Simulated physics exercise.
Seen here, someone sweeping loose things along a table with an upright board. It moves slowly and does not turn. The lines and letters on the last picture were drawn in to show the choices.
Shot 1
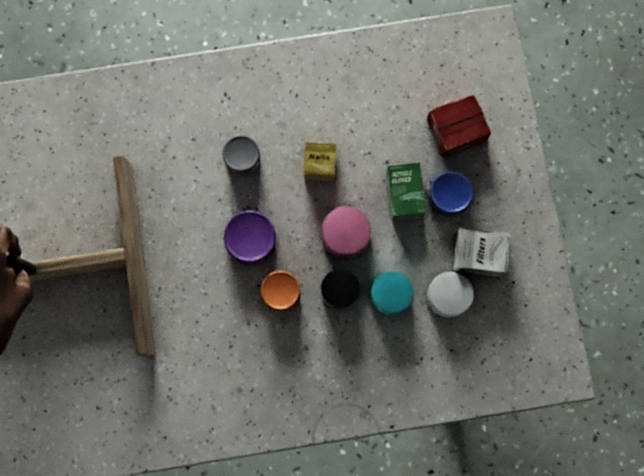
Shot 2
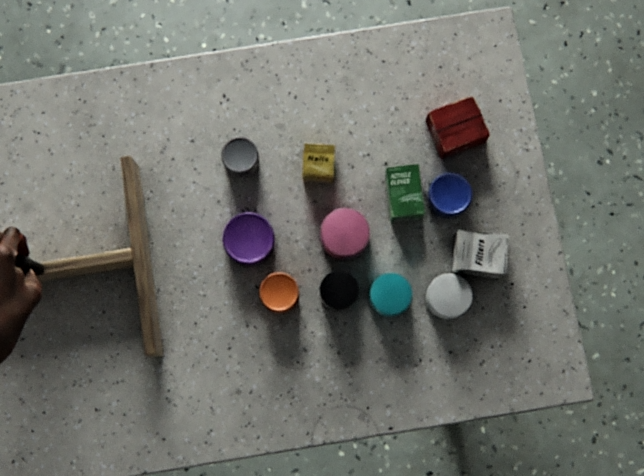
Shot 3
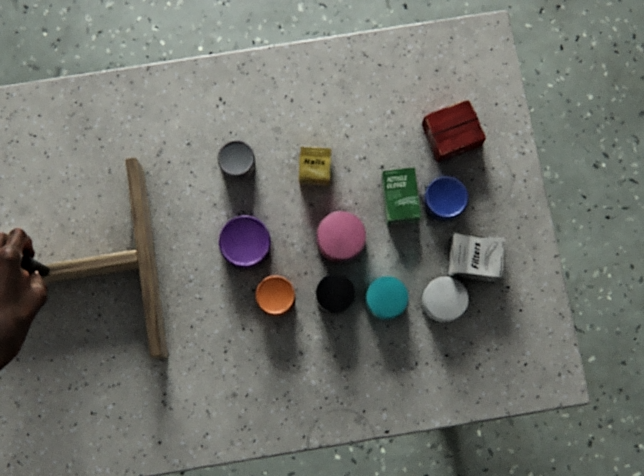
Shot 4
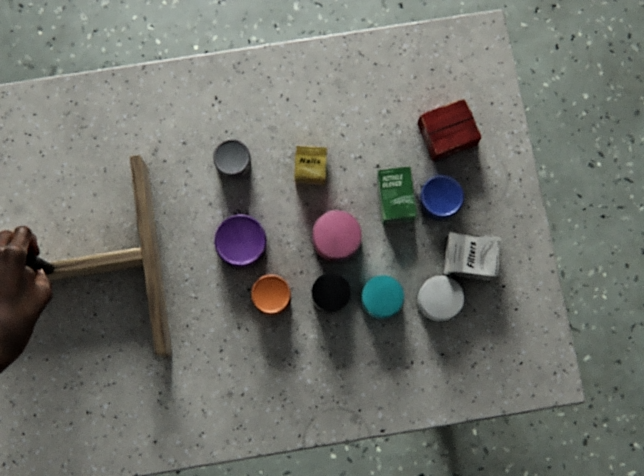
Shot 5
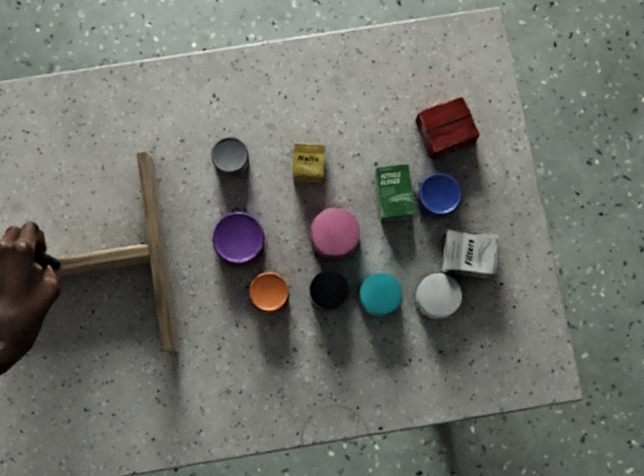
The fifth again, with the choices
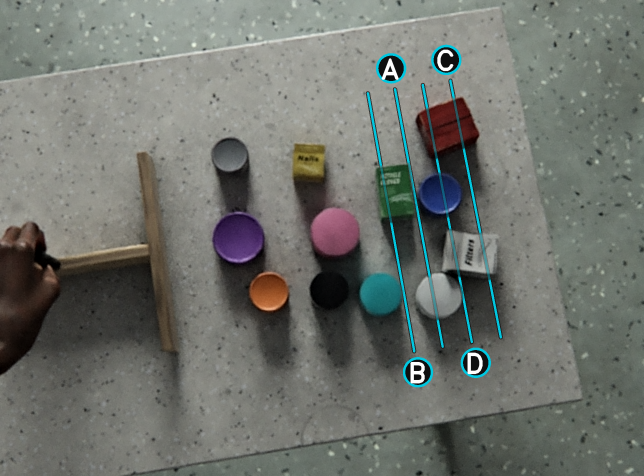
A speckled grey tabletop lies slightly tilted over a green terrazzo floor, seen from directly above. A hand at the left edge grips a wooden T-shaped board, and apart from it, to the right, sit round purple, orange, grey, pink, black, teal, blue and white containers among yellow, green, red and white boxes. The board slides slowly rightward without touching them, while the view shifts very slightly.
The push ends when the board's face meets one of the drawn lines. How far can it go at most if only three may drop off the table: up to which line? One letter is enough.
The farthest such stop is C.
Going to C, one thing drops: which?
The blue jar.
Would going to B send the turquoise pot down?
No.
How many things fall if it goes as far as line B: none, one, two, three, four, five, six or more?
The count is none.
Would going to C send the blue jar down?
By then, yes.
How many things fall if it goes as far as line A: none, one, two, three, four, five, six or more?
The count is none.
On the marked copy, A at (418, 215); B at (391, 219); C at (475, 206); D at (447, 210).
Taking C. A third of the way, board (271, 231); grey tin (283, 148); yellow box (313, 163).
Two thirds of the way, board (387, 212); blue jar (487, 172); white box (498, 258).
When it is over, board (477, 198); blue jar over the edge; pink tin (542, 215); one fallen.
As for the rest, A is within the limit but short; B is within the limit but short; D is within the limit but short.
